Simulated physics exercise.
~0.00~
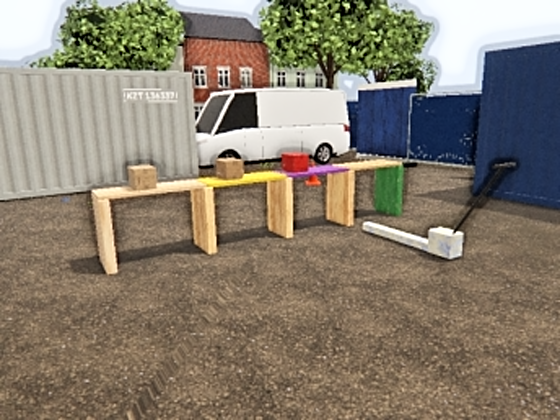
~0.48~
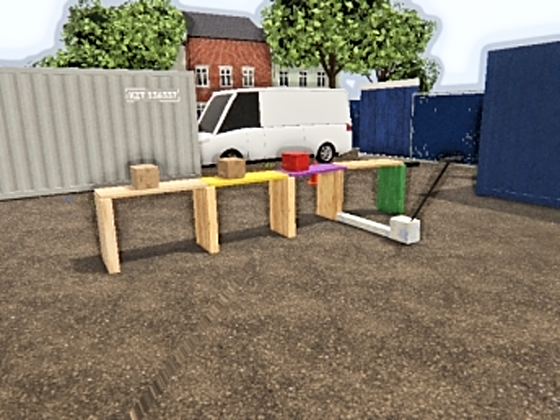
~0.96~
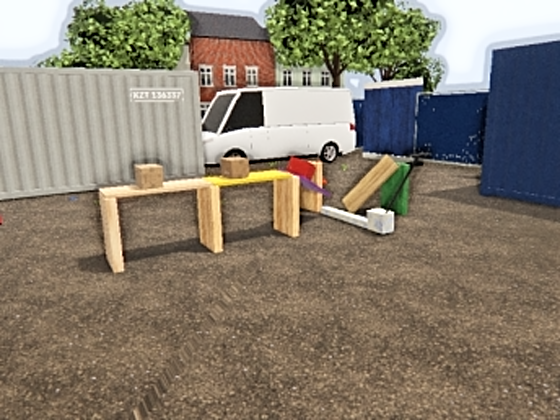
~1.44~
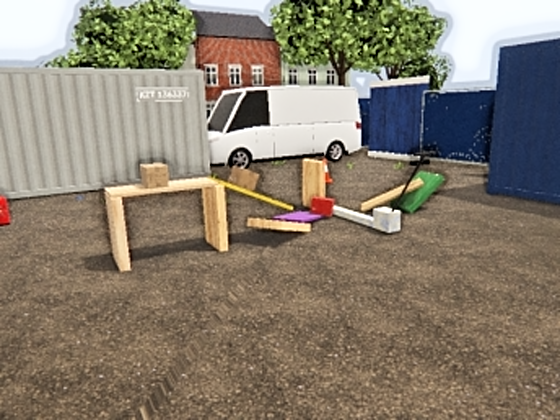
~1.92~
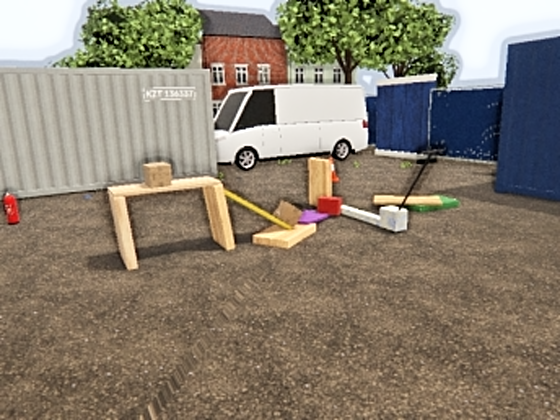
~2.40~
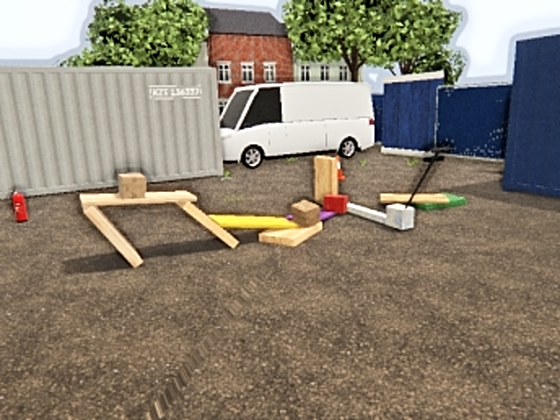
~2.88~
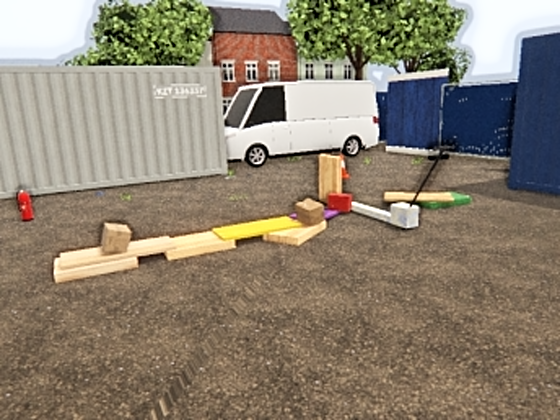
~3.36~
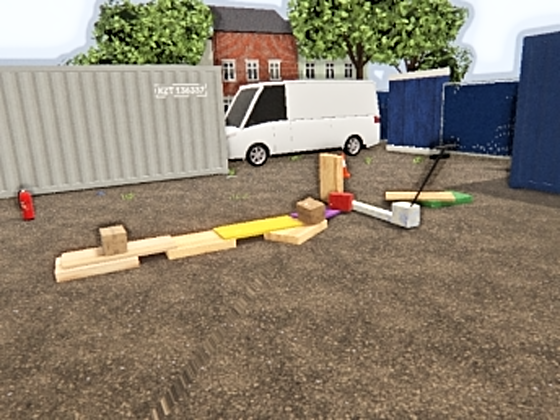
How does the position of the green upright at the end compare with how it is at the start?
At the start the green upright stands on end at the right end of the row, supporting a board. By the end it is lying on its side on the ground.
